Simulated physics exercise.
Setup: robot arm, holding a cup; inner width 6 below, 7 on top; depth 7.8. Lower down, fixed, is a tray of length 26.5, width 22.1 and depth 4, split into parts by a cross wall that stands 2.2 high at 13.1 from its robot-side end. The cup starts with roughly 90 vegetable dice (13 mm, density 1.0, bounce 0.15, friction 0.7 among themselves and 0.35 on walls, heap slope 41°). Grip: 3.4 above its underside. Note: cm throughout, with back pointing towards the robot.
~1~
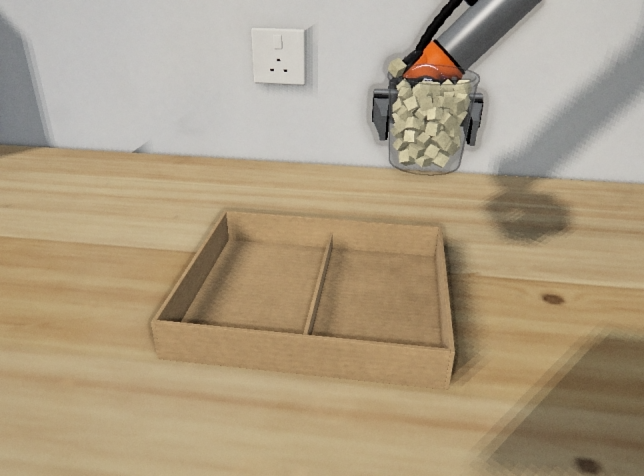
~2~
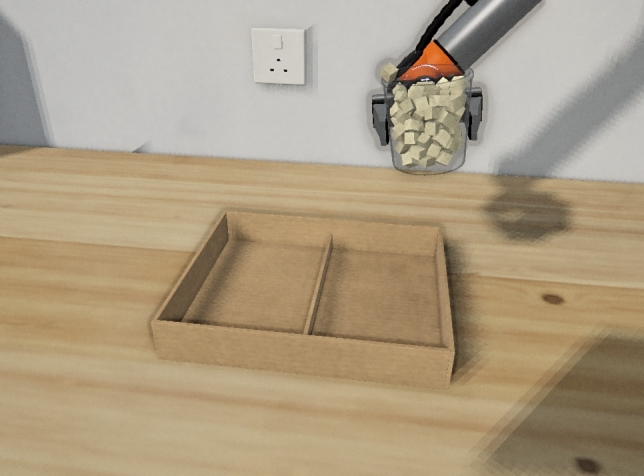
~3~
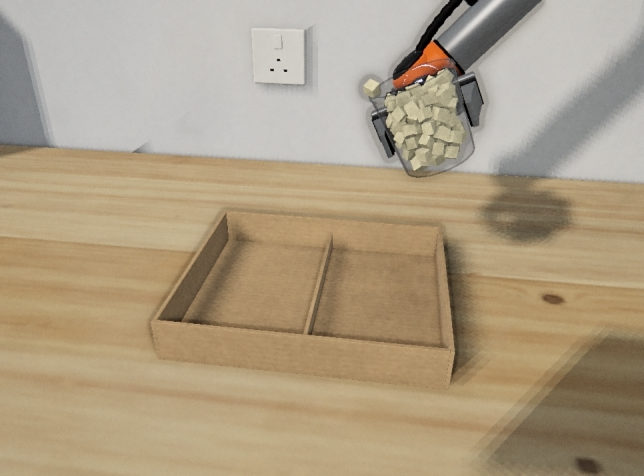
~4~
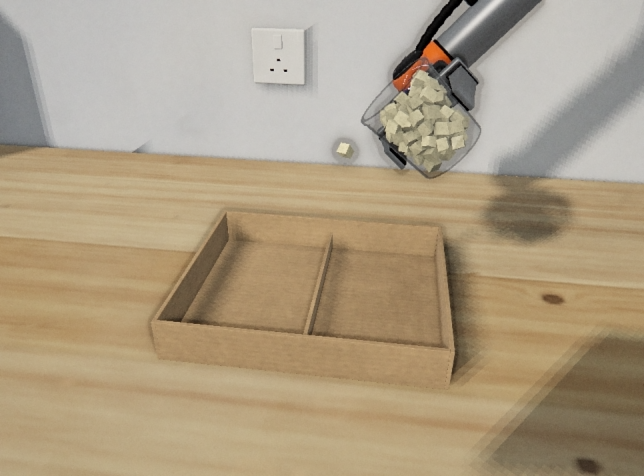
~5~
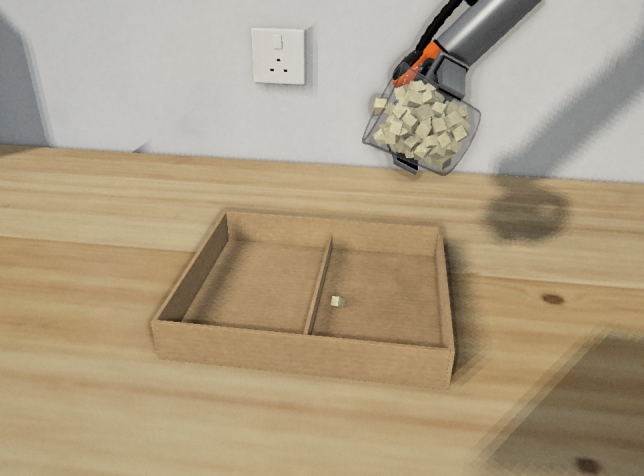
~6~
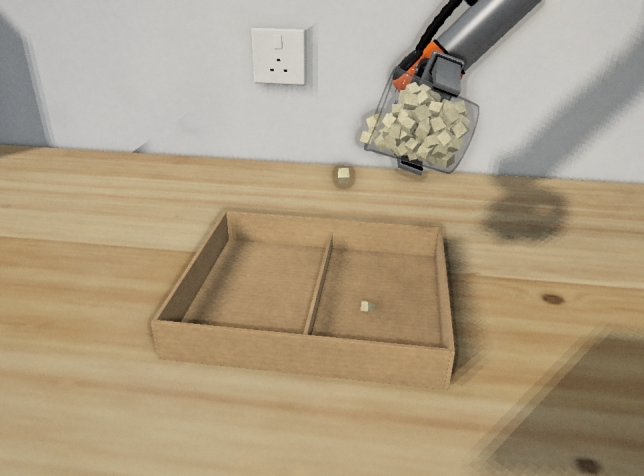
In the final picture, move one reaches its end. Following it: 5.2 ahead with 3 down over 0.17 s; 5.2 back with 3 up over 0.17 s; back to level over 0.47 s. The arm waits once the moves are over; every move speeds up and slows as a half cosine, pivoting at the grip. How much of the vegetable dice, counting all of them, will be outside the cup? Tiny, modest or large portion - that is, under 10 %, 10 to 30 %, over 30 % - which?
A modest portion.
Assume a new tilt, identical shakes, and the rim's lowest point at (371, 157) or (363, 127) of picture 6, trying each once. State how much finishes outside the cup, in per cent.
About 45 and 5 per cent.
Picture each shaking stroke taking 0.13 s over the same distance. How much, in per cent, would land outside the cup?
20 %.
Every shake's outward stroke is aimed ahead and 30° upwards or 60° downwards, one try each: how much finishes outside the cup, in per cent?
45 and 5 %.
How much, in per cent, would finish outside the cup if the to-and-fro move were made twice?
Roughly 15 percent.
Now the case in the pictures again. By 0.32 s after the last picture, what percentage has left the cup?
10 %.
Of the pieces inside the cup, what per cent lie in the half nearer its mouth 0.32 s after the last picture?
45 %.
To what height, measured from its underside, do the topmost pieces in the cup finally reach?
Around 8.0 centimetres above the underside.
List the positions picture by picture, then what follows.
The first picture shows cup middle at (428, 121), level; upper third of the load around (426, 99), from x 395 to 465, top at y 70; 94 in the cup.
The second picture shows cup middle at (428, 121), tilted 7° forward; upper third of the load around (428, 98), from x 390 to 460, top at y 75.
The third picture shows cup middle at (426, 122), tilted 25° forward; upper third of the load around (425, 100), from x 370 to 460, top at y 80.
The fourth picture shows cup middle at (424, 123), tilted 47° forward; upper third of the load around (420, 103), from x 345 to 460, top at y 80; 93 in the cup, 1 in flight or on a rim.
The fifth picture shows cup middle at (423, 124), tilted 65° forward; upper third of the load around (422, 108), from x 340 to 460, top at y 90; 93 in the cup, 1 in the robot-side part.
The sixth picture shows cup middle at (423, 125), tilted 72° forward; upper third of the load around (424, 109), from x 345 to 460, top at y 90; 92 in the cup, 1 in the robot-side part, 1 in flight or on a rim.
Then, 0.32 s after the last picture, tilted 72° forward, highest piece 22 above the table; 83 in the cup, 3 in the far-side part, 2 in the robot-side part, 6 in flight or on a rim.
Then, 0.65 s after the last picture, tilted 19° forward, highest piece 24 above the table; 81 in the cup, 7 in the robot-side part, 6 in the far-side part.
Then, 1.01 s after the last picture, level, highest piece 25 above the table; 81 in the cup, 7 in the robot-side part, 6 in the far-side part.
Then, 2.06 s after the last picture, level, highest piece 25 above the table; 81 in the cup, 7 in the robot-side part, 6 in the far-side part.
Final count, 81 in the cup, 7 in the robot-side part, 6 in the far-side part. That is 14 % outside the cup.
